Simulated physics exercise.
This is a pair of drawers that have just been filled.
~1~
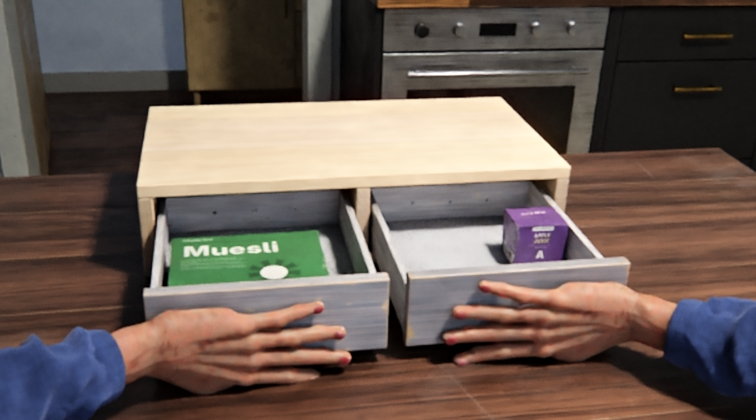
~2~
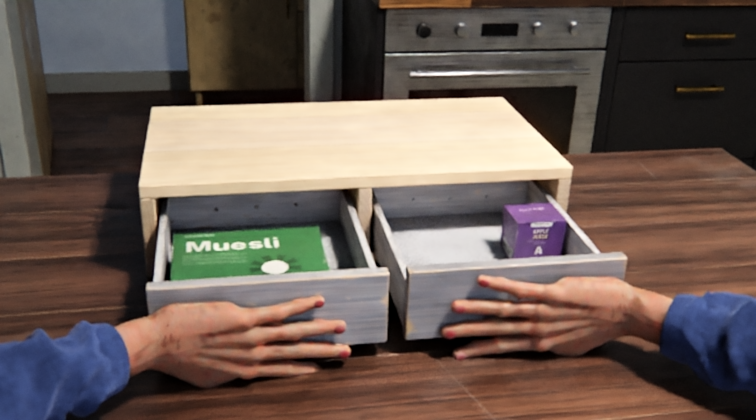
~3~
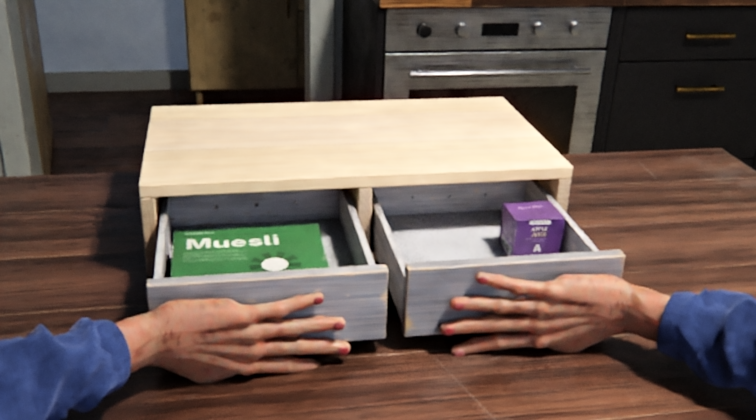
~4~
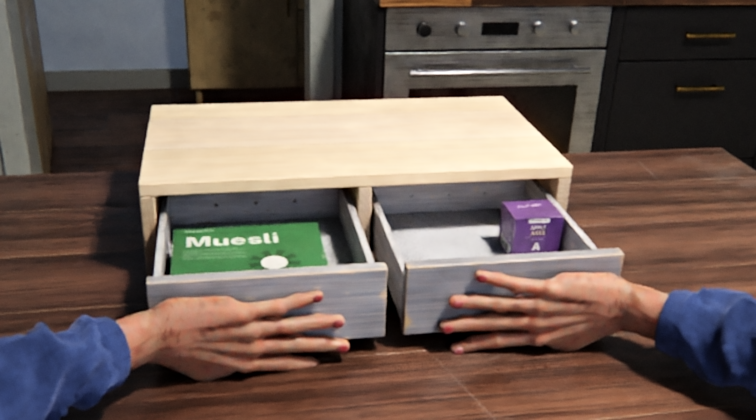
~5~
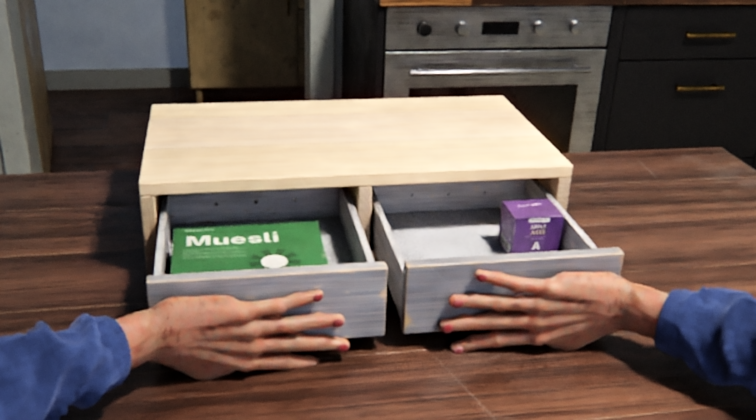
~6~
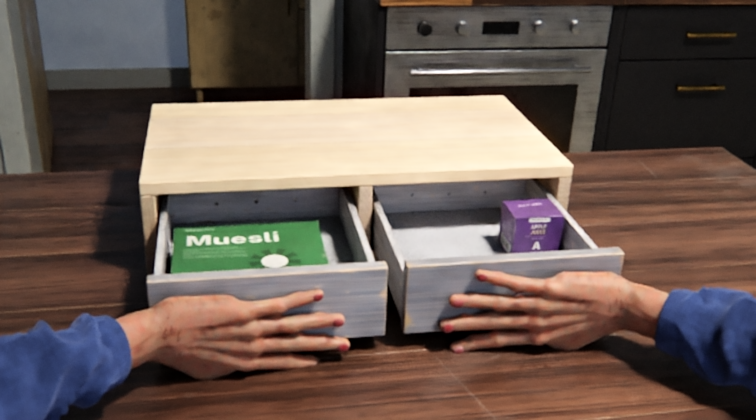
On a dark wooden table in a kitchen, two blue-sleeved hands rest against the fronts of two open drawers in a pale wooden chest, a green muesli box in the left and a purple carton in the right. The hands and drawers shift very slightly inward, then stay nearly still, both drawers remaining wide open.
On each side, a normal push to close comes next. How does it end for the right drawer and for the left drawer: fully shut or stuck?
Right drawer - fully shut; left drawer - fully shut.
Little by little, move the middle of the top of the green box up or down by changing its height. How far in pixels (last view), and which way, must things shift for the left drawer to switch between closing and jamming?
Move it 28 pixels upward and it flips.
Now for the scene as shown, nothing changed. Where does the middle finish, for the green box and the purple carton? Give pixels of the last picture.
(243, 191) and (482, 165), approximately.
Then, 0.40 s later than the last frame, right drawer about half in; left drawer about half in.
When it is over, the right drawer goes all the way in; the left drawer goes all the way in.
